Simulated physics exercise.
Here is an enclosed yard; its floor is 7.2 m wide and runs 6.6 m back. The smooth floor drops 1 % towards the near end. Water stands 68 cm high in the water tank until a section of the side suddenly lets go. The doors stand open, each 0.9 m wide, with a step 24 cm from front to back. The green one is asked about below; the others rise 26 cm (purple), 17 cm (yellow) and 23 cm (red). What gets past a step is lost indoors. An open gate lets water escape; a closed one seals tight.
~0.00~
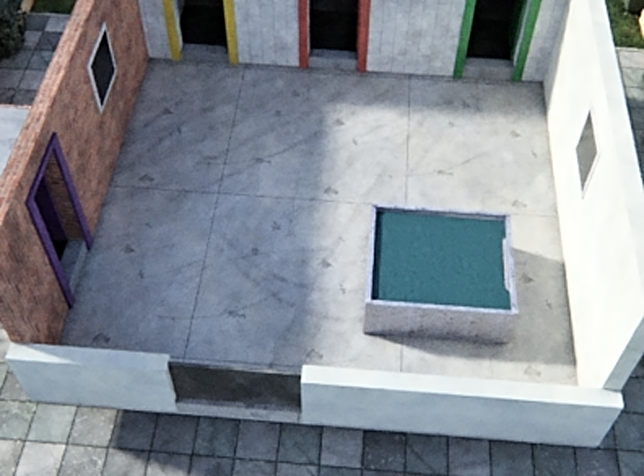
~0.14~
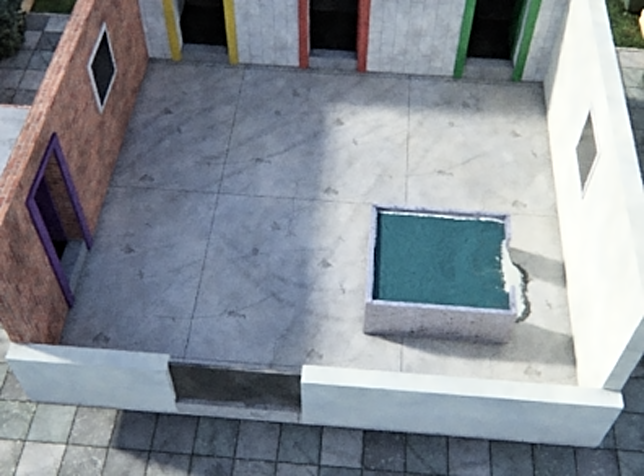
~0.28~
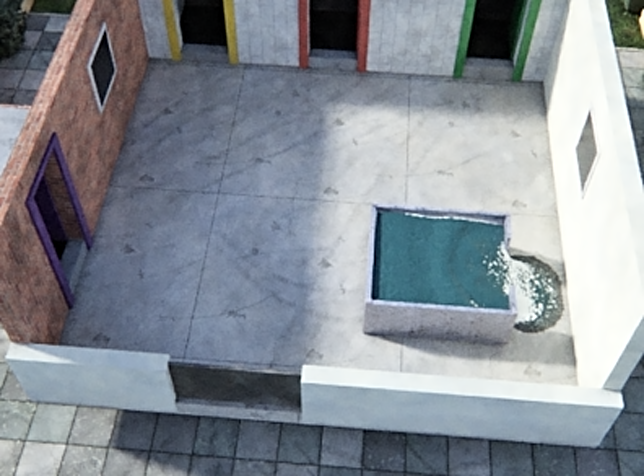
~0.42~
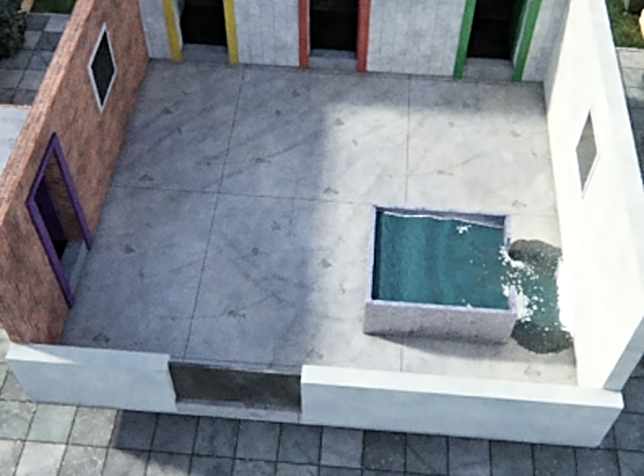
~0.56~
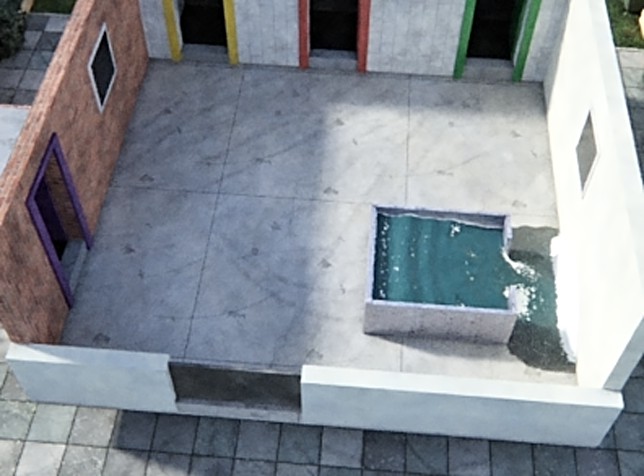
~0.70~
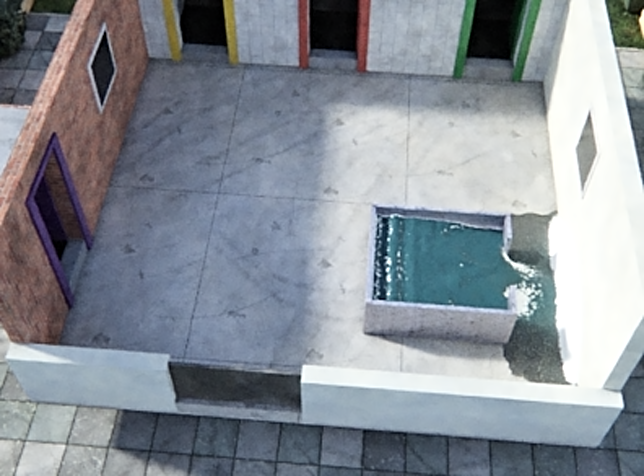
Water pours through a gap in the right side of a raised stone tank in a walled, grey-floored yard, seen from above by a still camera. Yellow, red and green doorways line the back wall, a purple one the brick wall at left, with white walls at right and front. The teal water lies still, then breaks out in white foam, spreads to the right wall and darkens the floor alongside it.
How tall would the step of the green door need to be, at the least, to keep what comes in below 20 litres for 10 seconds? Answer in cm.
At least 11.5 cm or so.
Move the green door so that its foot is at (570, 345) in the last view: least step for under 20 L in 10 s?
About 29 cm.
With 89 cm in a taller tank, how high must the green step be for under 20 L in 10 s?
Some 17 cm.
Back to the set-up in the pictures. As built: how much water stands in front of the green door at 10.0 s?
Some 3.5 cm.
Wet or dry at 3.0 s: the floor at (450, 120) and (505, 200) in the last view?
In that order: Wet, under water.
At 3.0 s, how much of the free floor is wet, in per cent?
Some 40 per cent of it.
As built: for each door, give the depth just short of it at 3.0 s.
In cm: Green 17, purple 0, yellow 0, red 0.
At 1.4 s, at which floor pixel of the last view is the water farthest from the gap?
Near (540, 135).
After 1.4 s water covers 10 % of the floor, deepest (49 cm) near (557, 293); it has not reached the green door.
After 3.0 s water covers 40 % of the floor, deepest (28 cm) near (570, 418); 17 cm at the green door, 0 litres in over its 25 cm step.
After 10.0 s water covers 95 % of the floor, deepest (10 cm) near (556, 417); 4 cm at the green door, 0 litres in over its 25 cm step.
At the green door as built, the water arrived by 2.2 s and peaked near 19 cm at 2.4 s.
With a step of 10.5 cm, 28 litres would have come in within the 10 s; with 12.5 cm, 15 litres. So under 20 litres takes about 11.5 cm.
